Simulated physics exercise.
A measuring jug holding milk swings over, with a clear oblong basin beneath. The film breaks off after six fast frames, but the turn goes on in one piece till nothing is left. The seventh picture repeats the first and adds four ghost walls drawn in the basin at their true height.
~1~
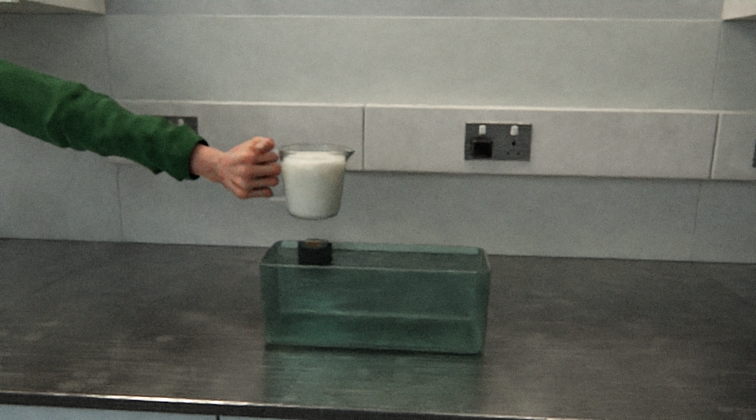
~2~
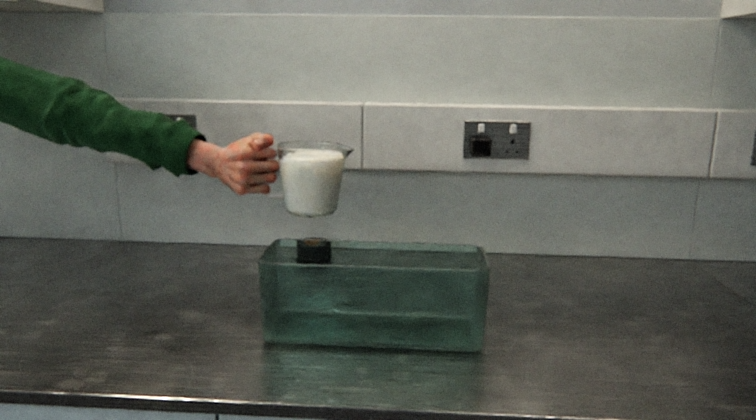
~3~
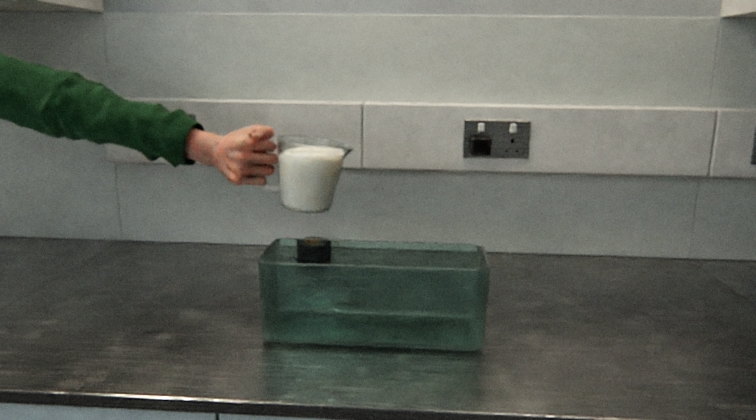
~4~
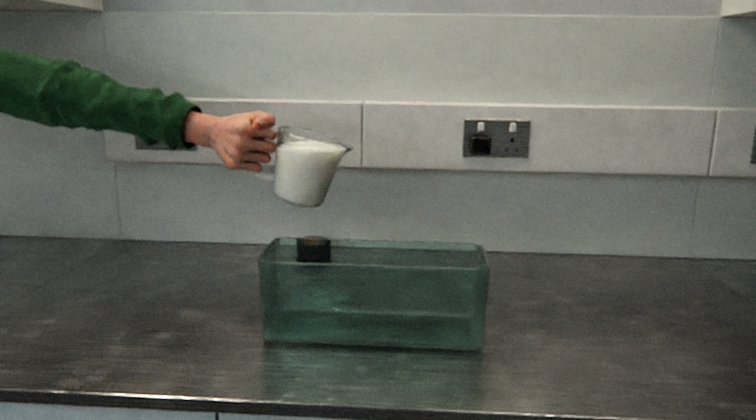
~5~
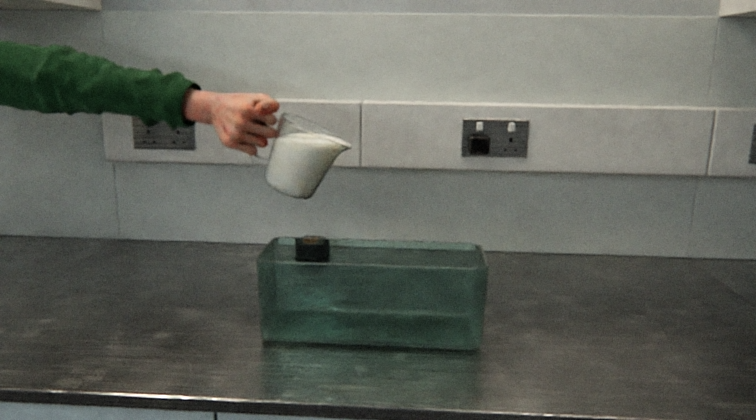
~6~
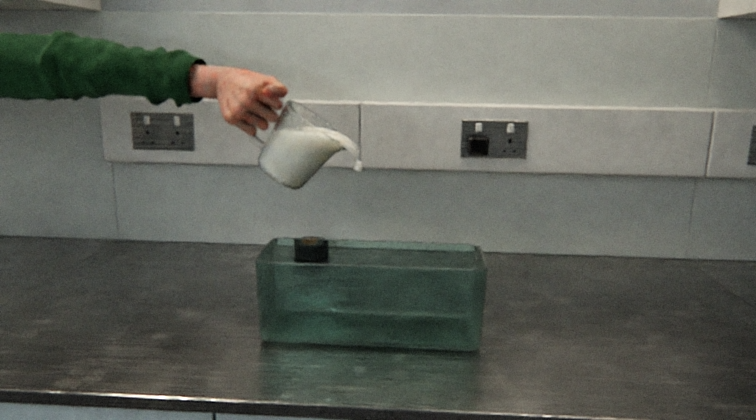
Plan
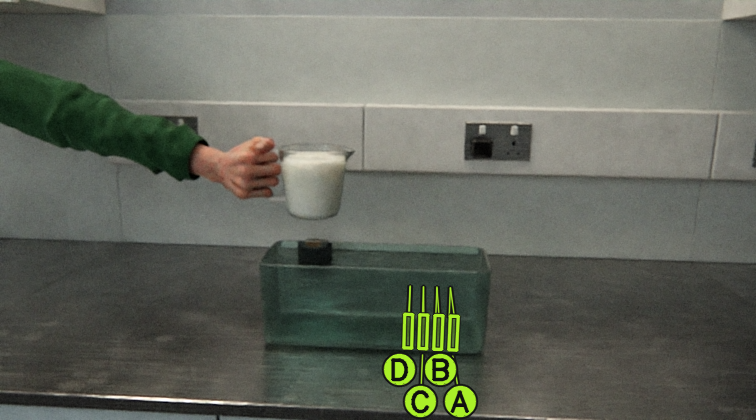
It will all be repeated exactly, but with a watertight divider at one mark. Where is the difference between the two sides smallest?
Use place C.
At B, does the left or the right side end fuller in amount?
More ends on the left.
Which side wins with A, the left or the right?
More ends on the left.
In lime, A at (452, 355); B at (437, 355); C at (422, 354); D at (407, 353).
If A is chosen, about 94 % ends left of the wall and 4 % right of it.
If B is chosen, about 91 % ends left of the wall and 6 % right of it.
If C is chosen, about 49 % ends left of the wall and 49 % right of it.
If D is chosen, about 14 % ends left of the wall and 85 % right of it.
